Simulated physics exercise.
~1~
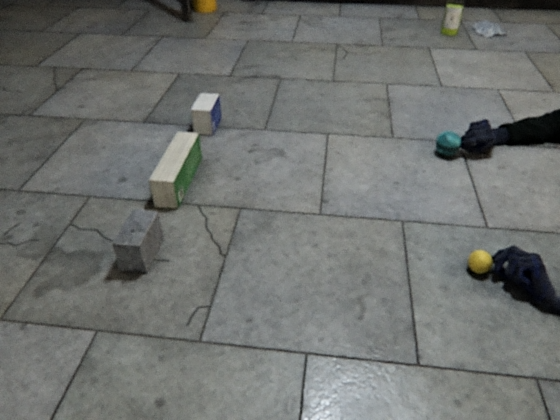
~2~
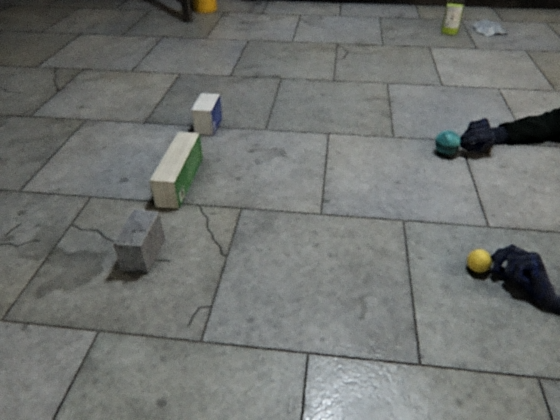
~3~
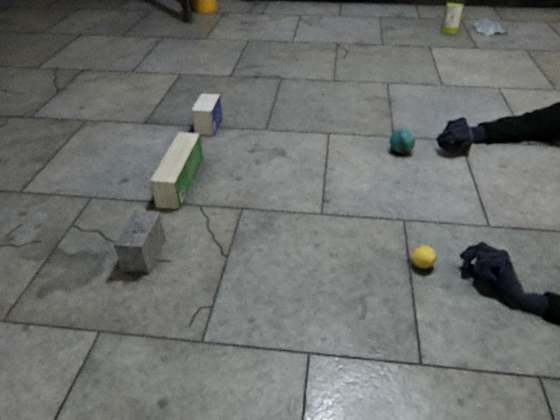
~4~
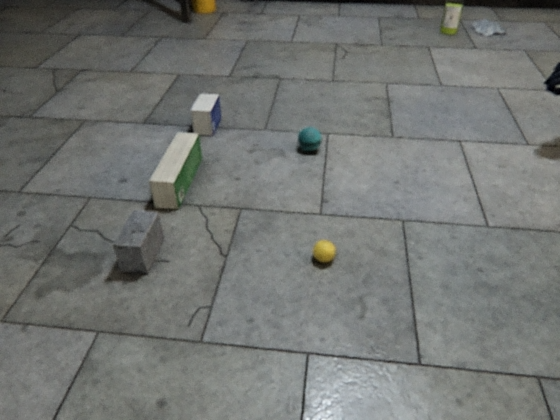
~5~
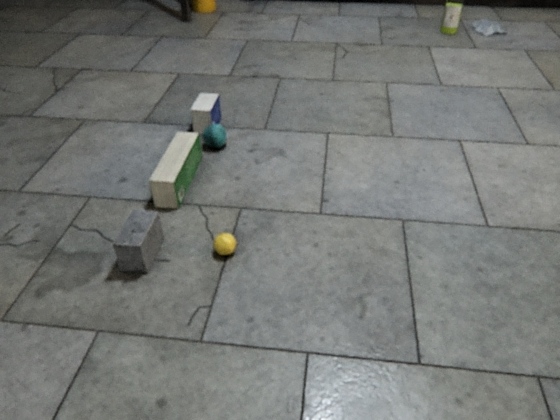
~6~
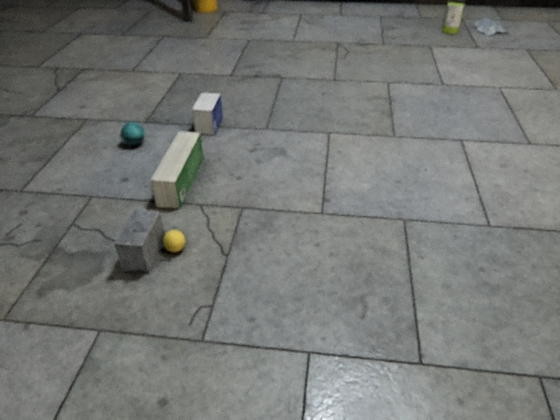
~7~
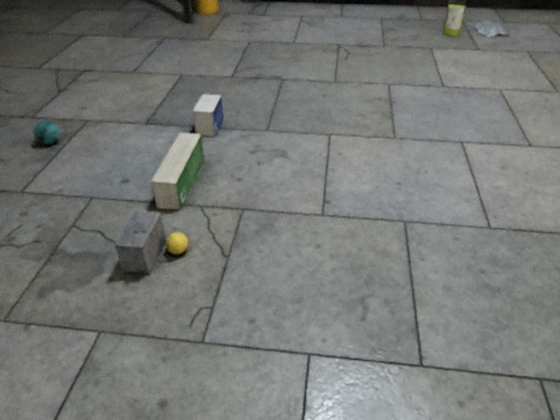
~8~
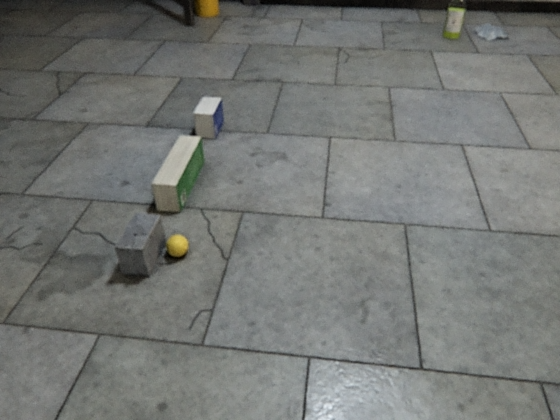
Two gloved hands roll balls left; the turquoise one passes between blocks, the yellow stops.
